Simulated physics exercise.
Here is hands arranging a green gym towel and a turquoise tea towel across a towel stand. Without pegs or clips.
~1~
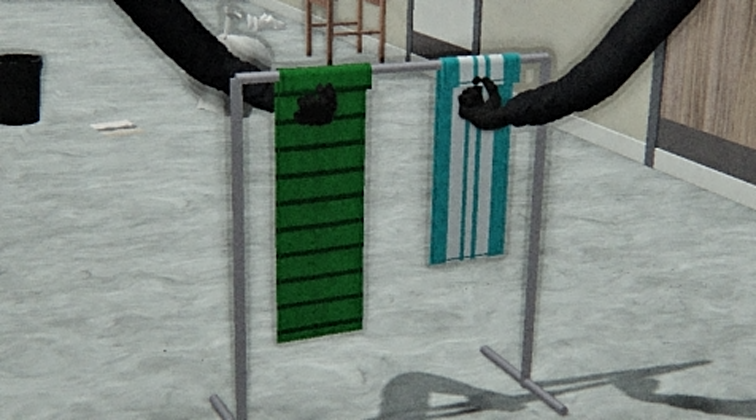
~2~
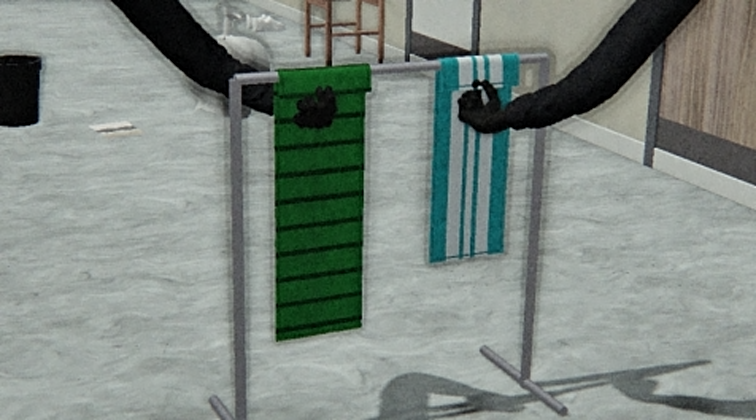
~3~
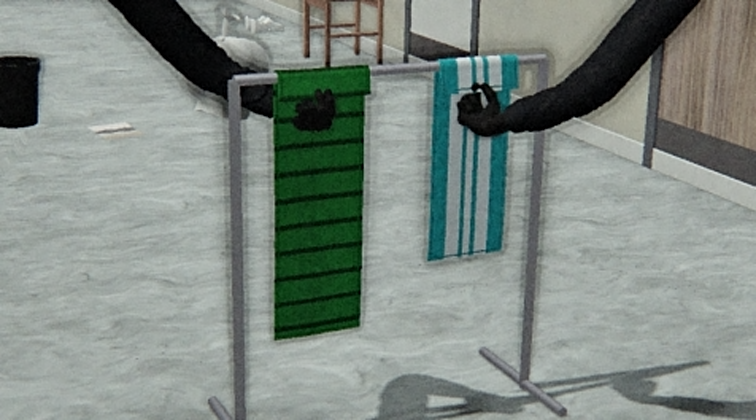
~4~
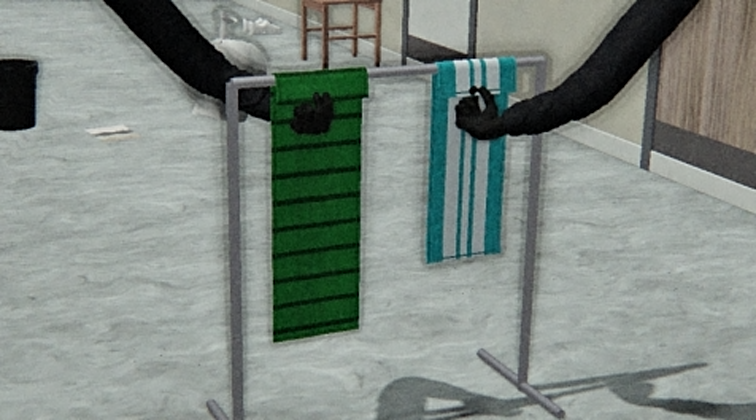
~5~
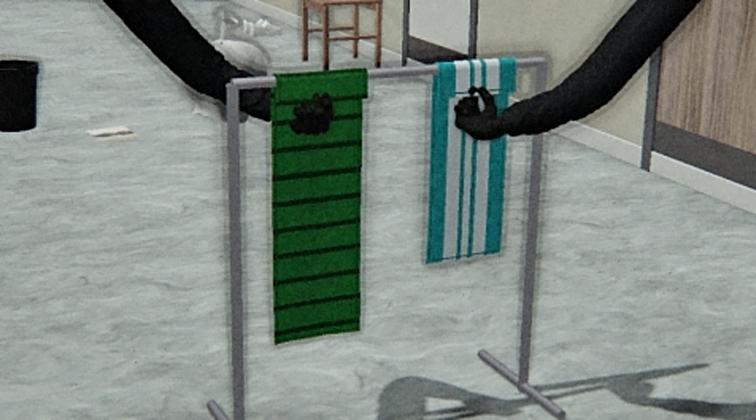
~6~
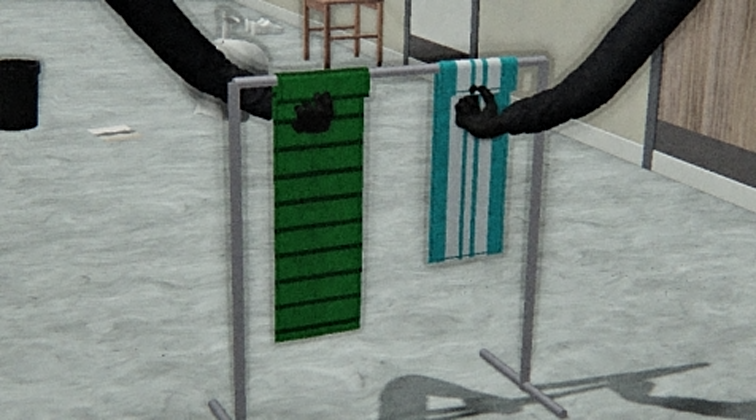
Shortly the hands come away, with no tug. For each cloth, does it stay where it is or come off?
Green gym towel - comes off; turquoise tea towel - comes off.
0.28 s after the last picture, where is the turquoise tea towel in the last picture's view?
Roughly (469, 187).
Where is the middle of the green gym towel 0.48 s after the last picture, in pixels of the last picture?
Centre at approx. (317, 391).
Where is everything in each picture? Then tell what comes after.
Gym towel front hem (357, 85), back hem (349, 327); tea towel front hem (455, 82), back hem (442, 259), in the first picture.
Gym towel front hem (356, 88); tea towel front hem (455, 86), in the second picture.
Gym towel front hem (356, 90); tea towel front hem (454, 89), in the third picture.
Gym towel front hem (354, 94); tea towel front hem (452, 93), in the fourth picture.
Gym towel front hem (353, 94); tea towel front hem (451, 93), in the fifth picture.
Gym towel front hem (354, 93), back hem (347, 327), front far shorter than the back; tea towel front hem (452, 92), back hem (442, 258), front far shorter than the back, in the sixth picture.
Then, 0.28 s after the last picture, gym towel clear of the rail and dropping near (319, 251); tea towel clear of the rail and dropping near (469, 187).
Then, 0.48 s after the last picture, gym towel clear of the rail and dropping near (317, 391); tea towel clear of the rail and dropping near (460, 326).
Then, 0.68 s after the last picture, gym towel in a heap on the floor; tea towel in a heap on the floor near (459, 393).
At rest, gym towel in a heap on the floor; tea towel in a heap on the floor near (459, 396). The green gym towel is pulled off by its long side and the turquoise tea towel slides off.
